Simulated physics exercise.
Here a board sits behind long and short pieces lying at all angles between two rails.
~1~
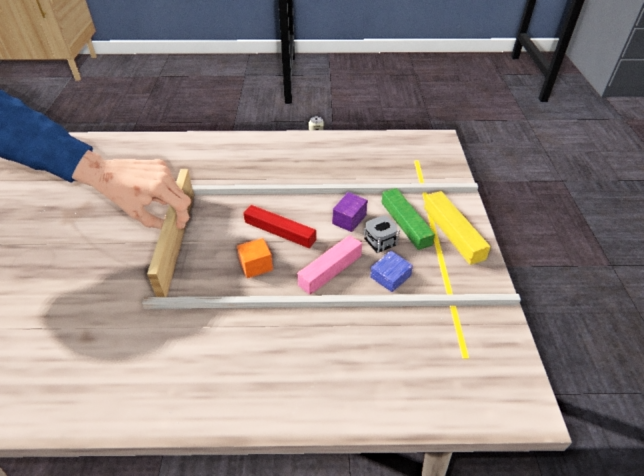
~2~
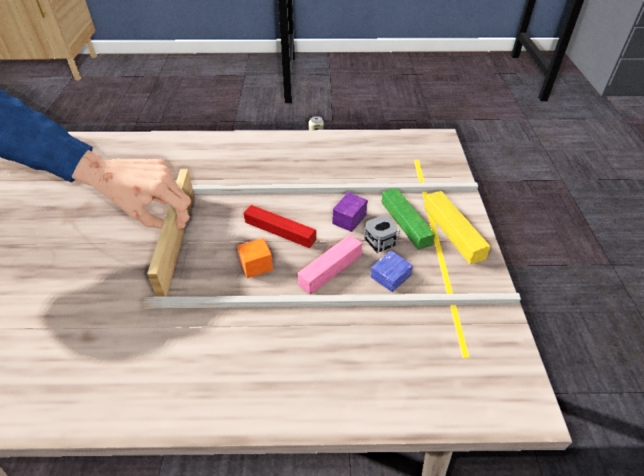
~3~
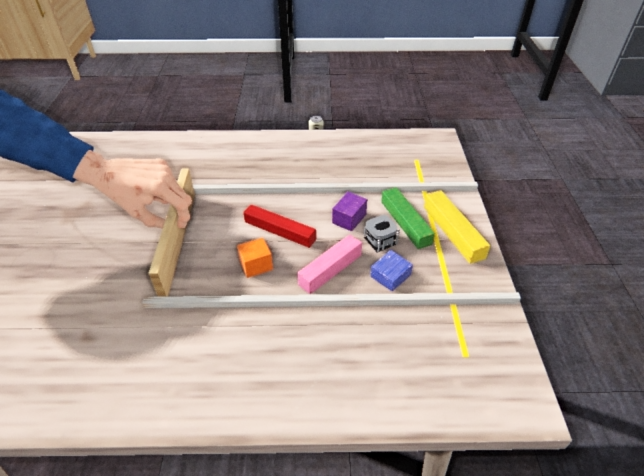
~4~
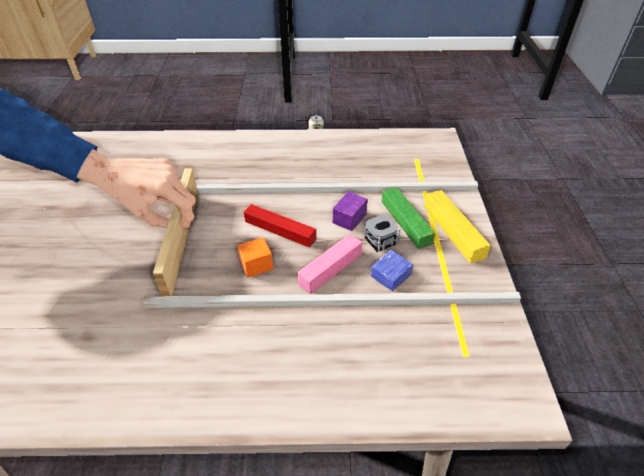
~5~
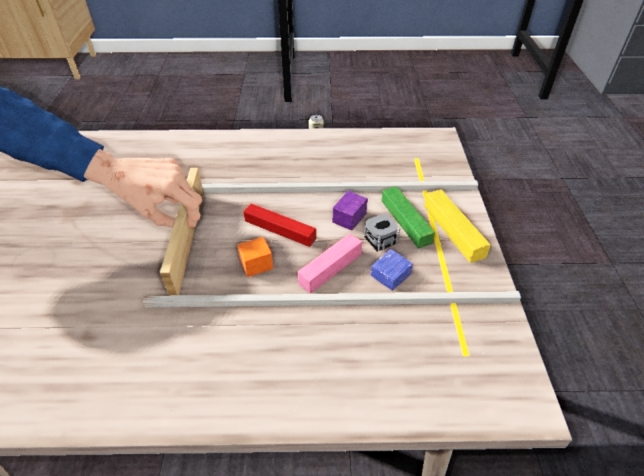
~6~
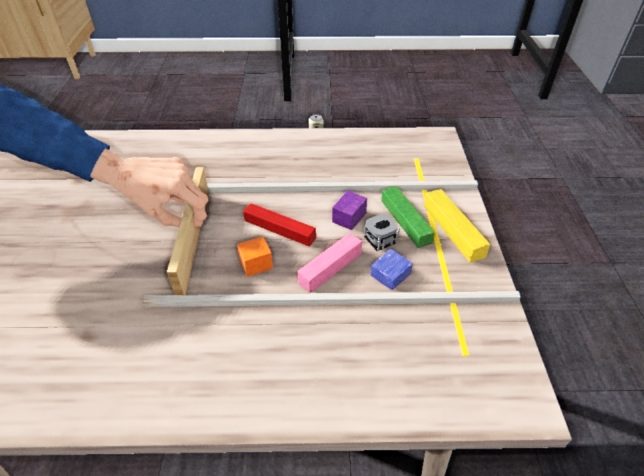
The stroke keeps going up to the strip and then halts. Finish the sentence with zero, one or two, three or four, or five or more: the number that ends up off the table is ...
The number that ends up off the table is one or two.
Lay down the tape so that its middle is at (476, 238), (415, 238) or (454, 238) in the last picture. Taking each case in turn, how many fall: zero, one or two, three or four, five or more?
Taken in the order given: At least five, not one, three to four.
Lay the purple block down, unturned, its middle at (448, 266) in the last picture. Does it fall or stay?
Result: It comes off.
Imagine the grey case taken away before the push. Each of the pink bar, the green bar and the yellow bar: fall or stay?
So the pink bar keeps its place, the green bar keeps its place and the yellow bar goes down.
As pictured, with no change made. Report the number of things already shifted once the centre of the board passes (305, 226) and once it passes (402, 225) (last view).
By then 3, and later 8.
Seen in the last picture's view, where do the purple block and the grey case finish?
Looks like one lands around (448, 195), and the other around (479, 224).
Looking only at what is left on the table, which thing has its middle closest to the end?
The blue block.
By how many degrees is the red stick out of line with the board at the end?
Some 25 degrees.
A little later, none off yet; yellow bar at rest near (455, 224); green bar at rest near (407, 216); blue block at rest near (391, 269).
Next, none off yet; yellow bar at rest near (455, 224); green bar at rest near (407, 216); blue block shifted a little near (407, 276).
Later still, none off yet; yellow bar shifted a little near (479, 218); green bar shifted a little near (448, 208); blue block shifted well along near (474, 275).
When it is over, the number that fall off is one or two; down, yellow bar.
